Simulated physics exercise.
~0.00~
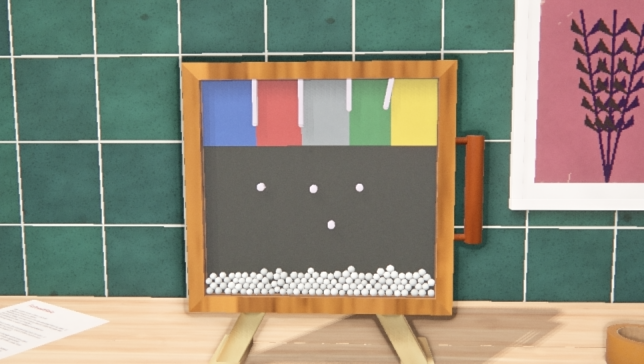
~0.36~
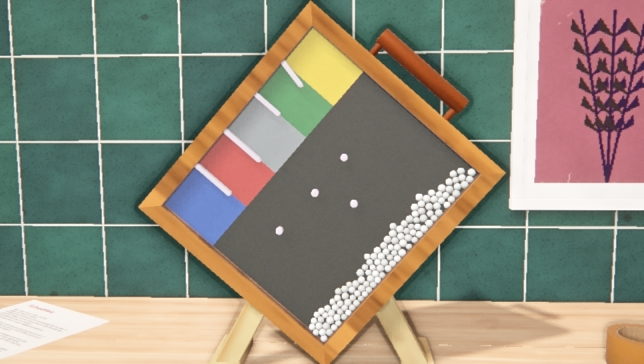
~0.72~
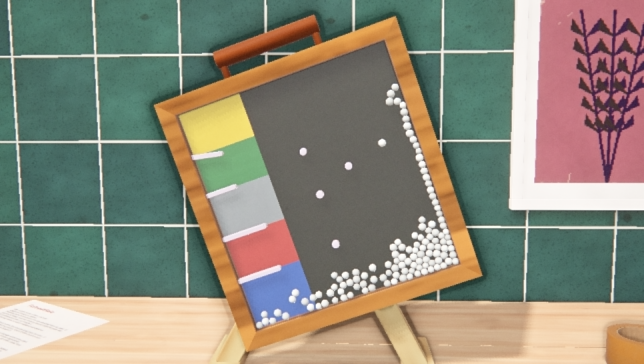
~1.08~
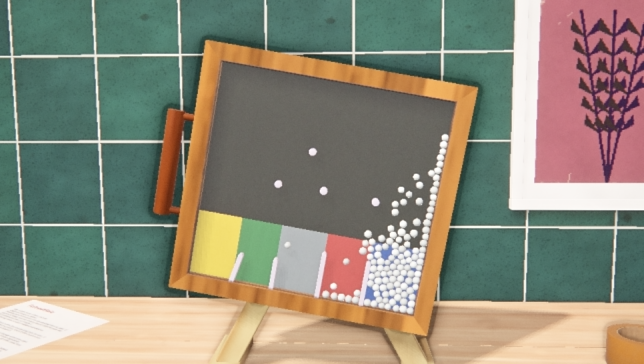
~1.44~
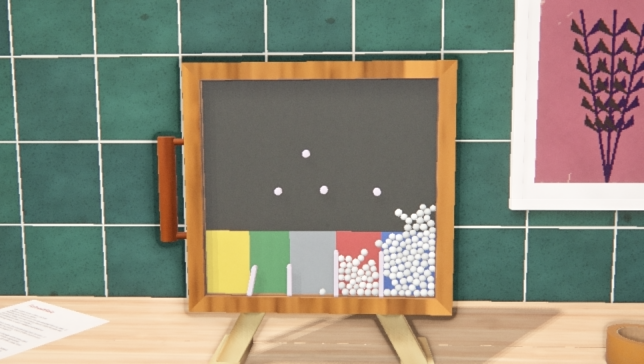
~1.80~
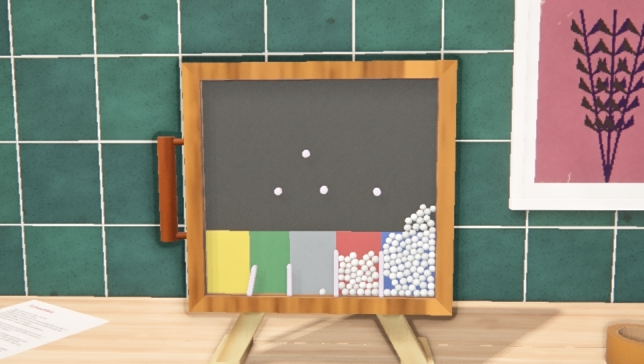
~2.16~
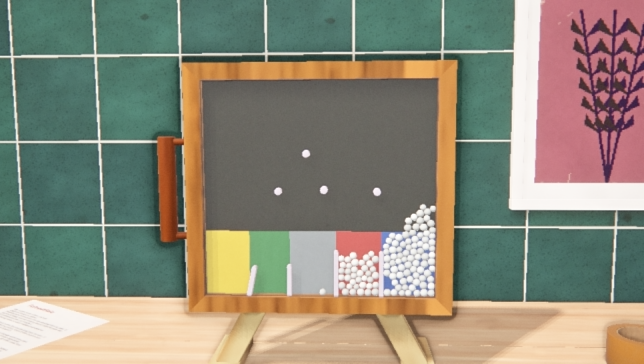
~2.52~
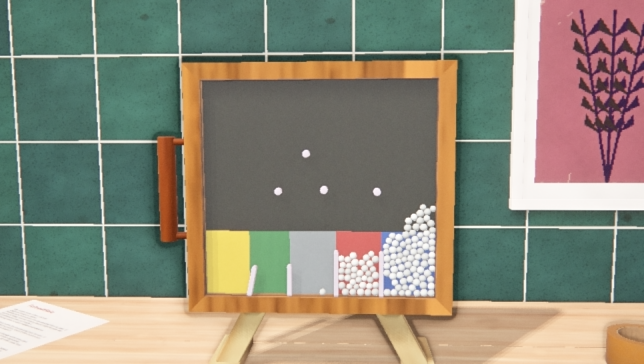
A wooden-framed puzzle box with small white balls along its bottom edge stands upright before a green tiled wall, its five coloured pockets at the top. It begins turning anticlockwise, and the balls slide along the dark side opposite the pockets. As the pockets swing down the left, the balls gather in the lower right corner and some trickle towards the blue pocket. The box keeps turning until the pockets lie at the bottom, with balls tumbling down the right side. It stops upside down and stays still, most balls heaped in and above blue, many in red, green and yellow empty.
